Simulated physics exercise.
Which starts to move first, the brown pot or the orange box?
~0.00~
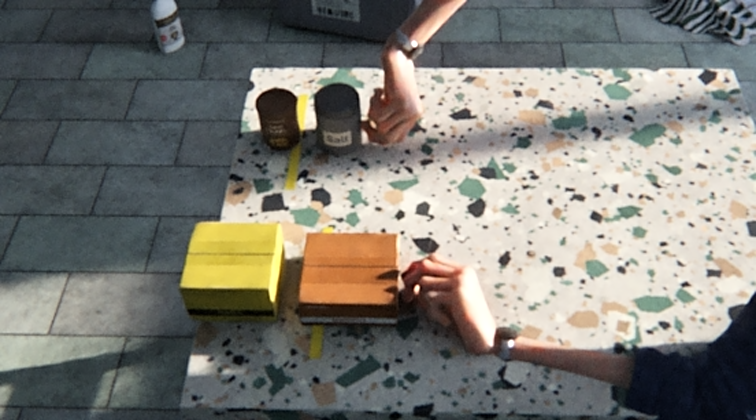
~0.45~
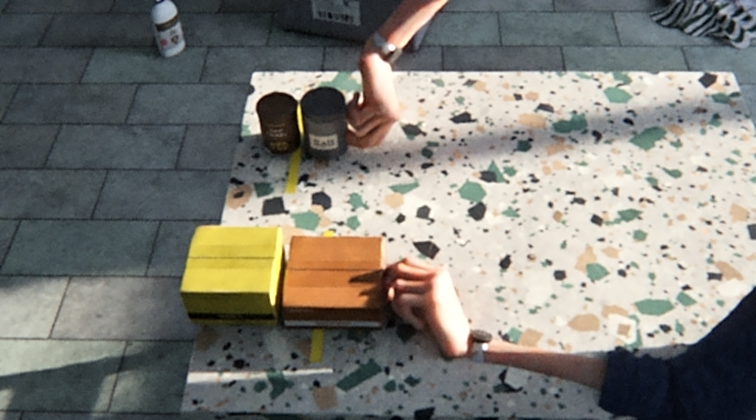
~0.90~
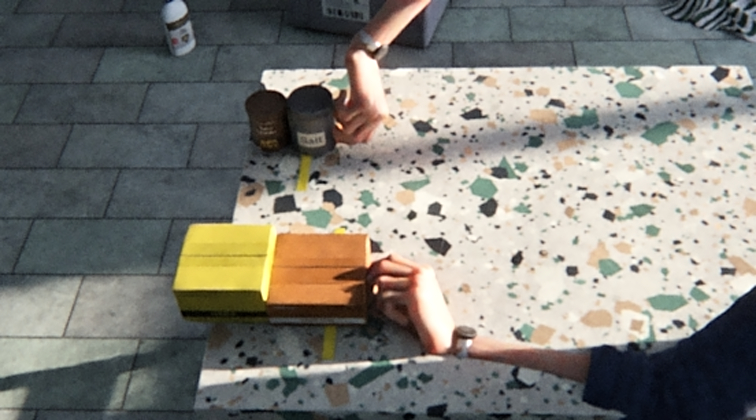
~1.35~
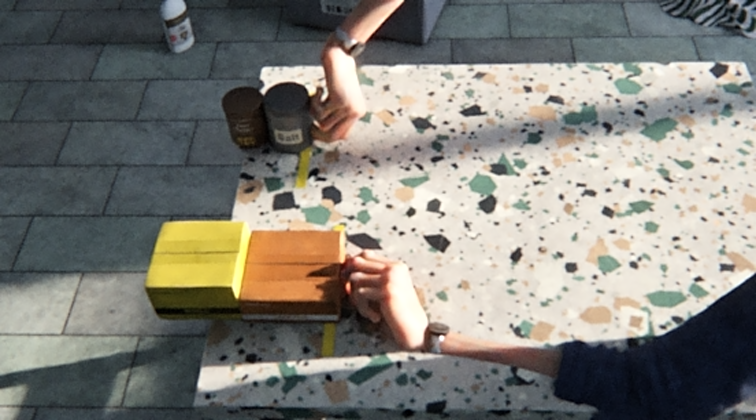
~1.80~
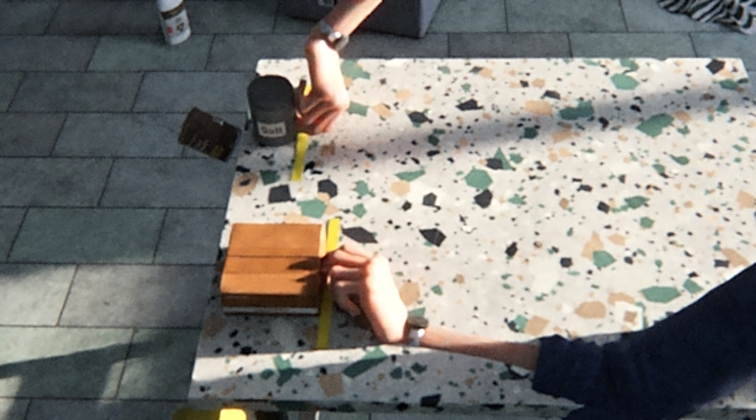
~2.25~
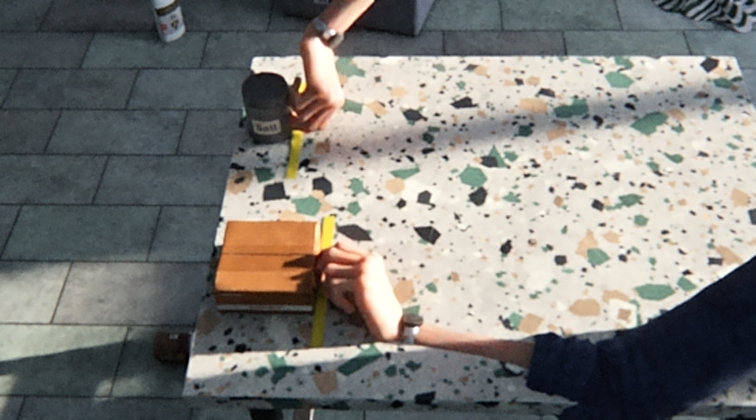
The orange box starts to move first, sliding left while the brown pot is still standing in its place.
